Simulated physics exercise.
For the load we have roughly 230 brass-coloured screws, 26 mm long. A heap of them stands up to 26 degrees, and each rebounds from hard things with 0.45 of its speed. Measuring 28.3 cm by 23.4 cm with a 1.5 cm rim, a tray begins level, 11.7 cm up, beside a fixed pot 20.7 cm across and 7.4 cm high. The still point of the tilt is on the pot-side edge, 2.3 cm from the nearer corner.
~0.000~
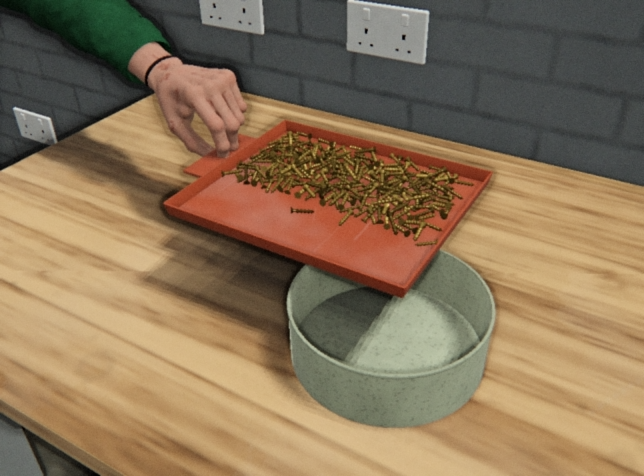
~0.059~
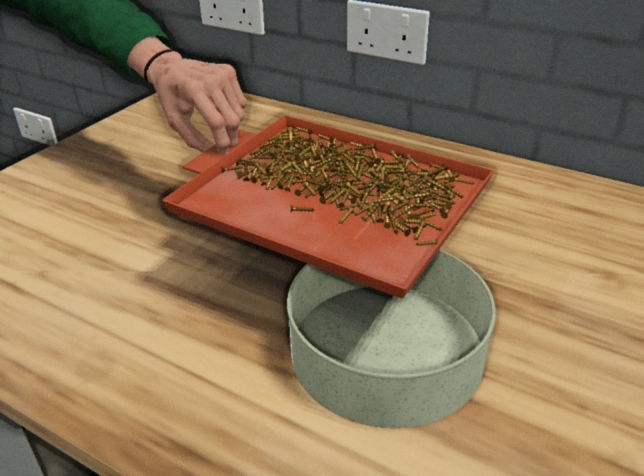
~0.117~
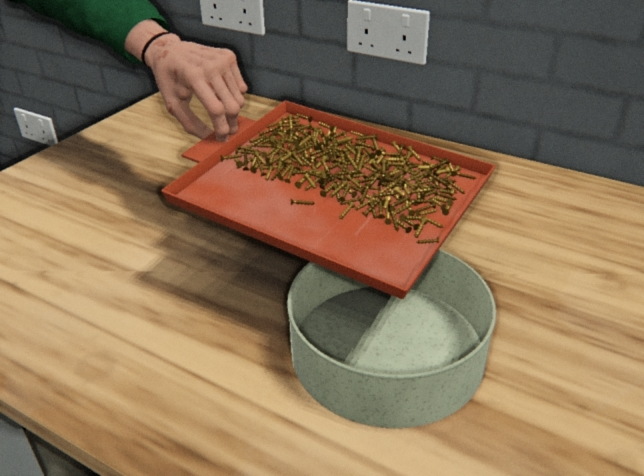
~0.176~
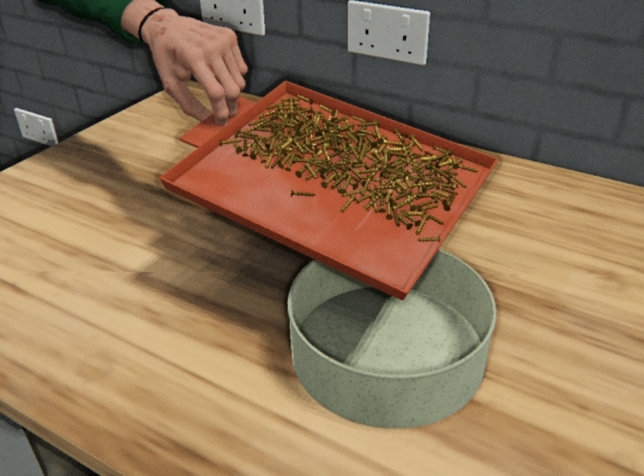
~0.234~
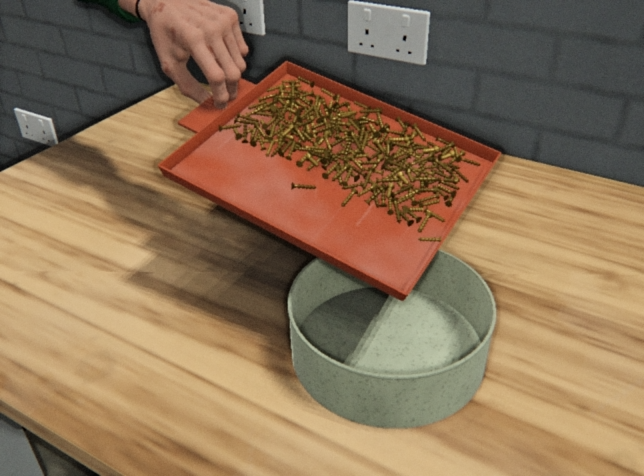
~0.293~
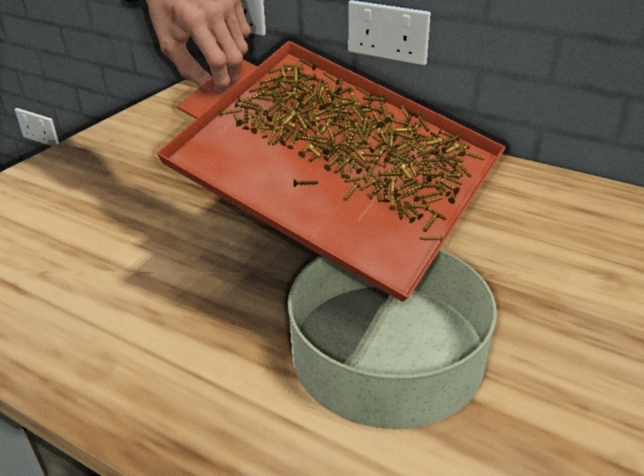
Red tray of brass-coloured screws tilting steadily above a speckled green pot as a hand raises its far left end.
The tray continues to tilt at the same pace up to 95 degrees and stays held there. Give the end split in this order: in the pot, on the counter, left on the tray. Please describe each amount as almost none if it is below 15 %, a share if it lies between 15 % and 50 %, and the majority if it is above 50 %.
Pot - the majority, counter - a share, tray - almost none.
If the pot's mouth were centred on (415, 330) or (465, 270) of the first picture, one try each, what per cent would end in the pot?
The shares would be near 100 and 10 per cent respectively.
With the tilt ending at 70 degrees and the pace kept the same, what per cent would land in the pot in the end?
Around 65 per cent, then.
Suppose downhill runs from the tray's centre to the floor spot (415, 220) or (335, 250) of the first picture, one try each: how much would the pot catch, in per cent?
The share comes to roughly 25 in a hundred, then roughly 75 in a hundred.
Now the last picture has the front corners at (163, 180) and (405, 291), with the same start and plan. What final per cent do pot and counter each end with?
Pot 90, counter 10.
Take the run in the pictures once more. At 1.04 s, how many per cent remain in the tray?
Roughly 15 per cent.
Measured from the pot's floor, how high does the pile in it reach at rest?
Some 4.0 cm above the floor.
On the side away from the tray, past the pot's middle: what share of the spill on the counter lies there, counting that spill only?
Near 100 in a hundred.
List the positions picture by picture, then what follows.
Tray tilt 0 degrees, front corners at (168, 202) and (403, 285); middle of the pieces at (345, 179); pot at (390, 299), in the first picture.
Tray tilt 1 degrees, front corners at (167, 199) and (404, 285); middle of the pieces at (346, 176), in the second picture.
Tray tilt 5 degrees, front corners at (166, 190) and (404, 287), lowest corner right front; middle of the pieces at (346, 168), in the third picture.
Tray tilt 9 degrees, front corners at (164, 177) and (405, 289), lowest corner right front; middle of the pieces at (347, 157), in the fourth picture.
Tray tilt 14 degrees, front corners at (163, 165) and (406, 291), lowest corner right front; middle of the pieces at (349, 146), in the fifth picture.
Tray tilt 19 degrees, front corners at (162, 152) and (406, 293), lowest corner right front; middle of the pieces at (352, 135); pot at (391, 299). Its pace works out near 80 degrees a second, in the sixth picture.
Then, at 0.74 s, tilt 55 degrees; the tray holds 100 %, the pot 0 %.
After 1.04 s, tilt 80 degrees; the tray holds 15 %, the pot 50 %.
After 1.43 s, tilt 95 degrees; the tray holds 0 %, the pot 70 %.
At rest (2.0 s), pot 70 %, counter 30 %, tray 0 %.
